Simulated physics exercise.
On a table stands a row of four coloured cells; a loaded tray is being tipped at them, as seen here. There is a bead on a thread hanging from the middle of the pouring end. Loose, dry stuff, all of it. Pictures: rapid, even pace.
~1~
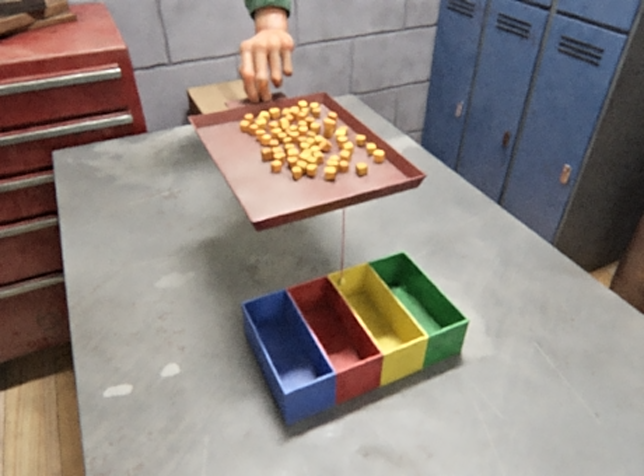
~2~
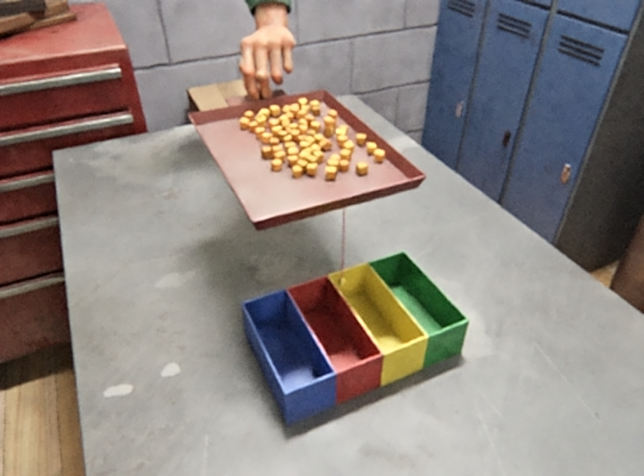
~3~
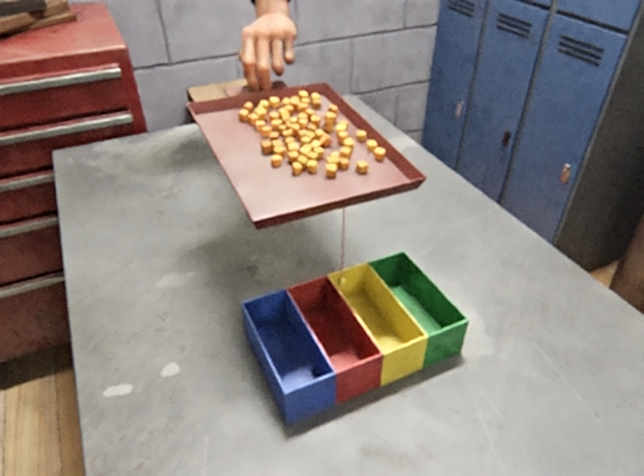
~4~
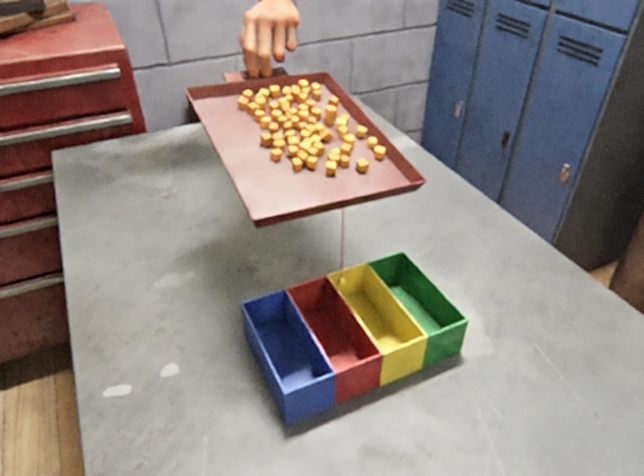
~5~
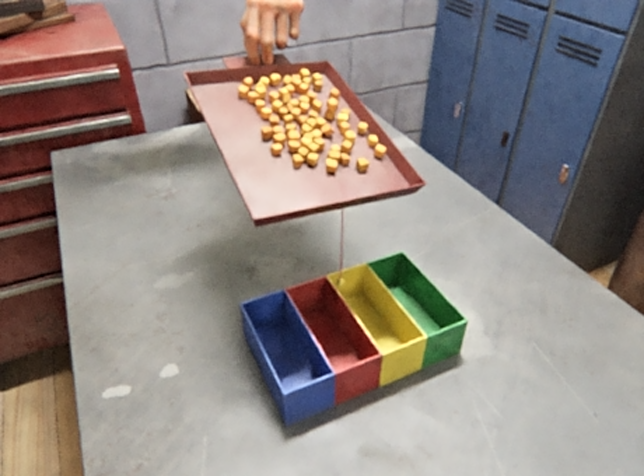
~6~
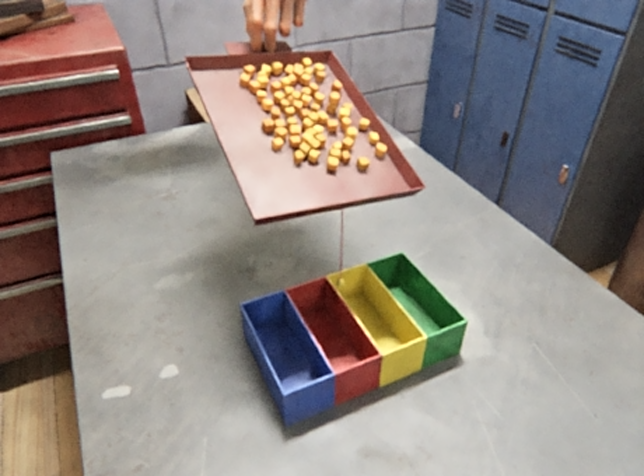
A hand raises the back of a red tray of croutons above four coloured cells.
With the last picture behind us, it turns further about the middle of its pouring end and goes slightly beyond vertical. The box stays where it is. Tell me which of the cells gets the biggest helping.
The biggest helping lands in the green cell.
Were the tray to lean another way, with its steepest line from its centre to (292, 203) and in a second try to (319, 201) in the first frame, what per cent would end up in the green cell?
0 % then 10 %, roughly.
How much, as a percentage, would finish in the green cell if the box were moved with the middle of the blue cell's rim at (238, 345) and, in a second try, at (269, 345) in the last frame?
20% for the first placement, 50% for the second.
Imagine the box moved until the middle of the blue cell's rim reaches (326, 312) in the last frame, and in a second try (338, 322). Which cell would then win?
First: The cell in yellow. Second: The cell in yellow.
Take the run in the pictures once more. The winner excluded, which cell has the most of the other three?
Second place goes to yellow.
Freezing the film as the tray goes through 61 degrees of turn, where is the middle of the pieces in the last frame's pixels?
At about (392, 183).
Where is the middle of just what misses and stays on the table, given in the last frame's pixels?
Centre: Close to (546, 351).
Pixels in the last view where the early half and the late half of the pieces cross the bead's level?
Early-half point (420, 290); late-half point (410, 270).
Soon, tray tipped steeply; nearly all on the tray; a small part falling or outside the box.
A while on, tray tipped right over; about a third on the tray; about a quarter in the green cell; a small part in the yellow cell; a stray few in the red cell; about a quarter falling or outside the box.
Towards the end, tray tipped past a quarter turn; about two thirds in the green cell; about a quarter in the yellow cell; a stray few in the red cell; about a quarter falling or outside the box.
Finally, tray tipped past a quarter turn; about two thirds in the green cell; about a quarter in the yellow cell; a stray few in the red cell; none in the blue cell; about a quarter outside the box.
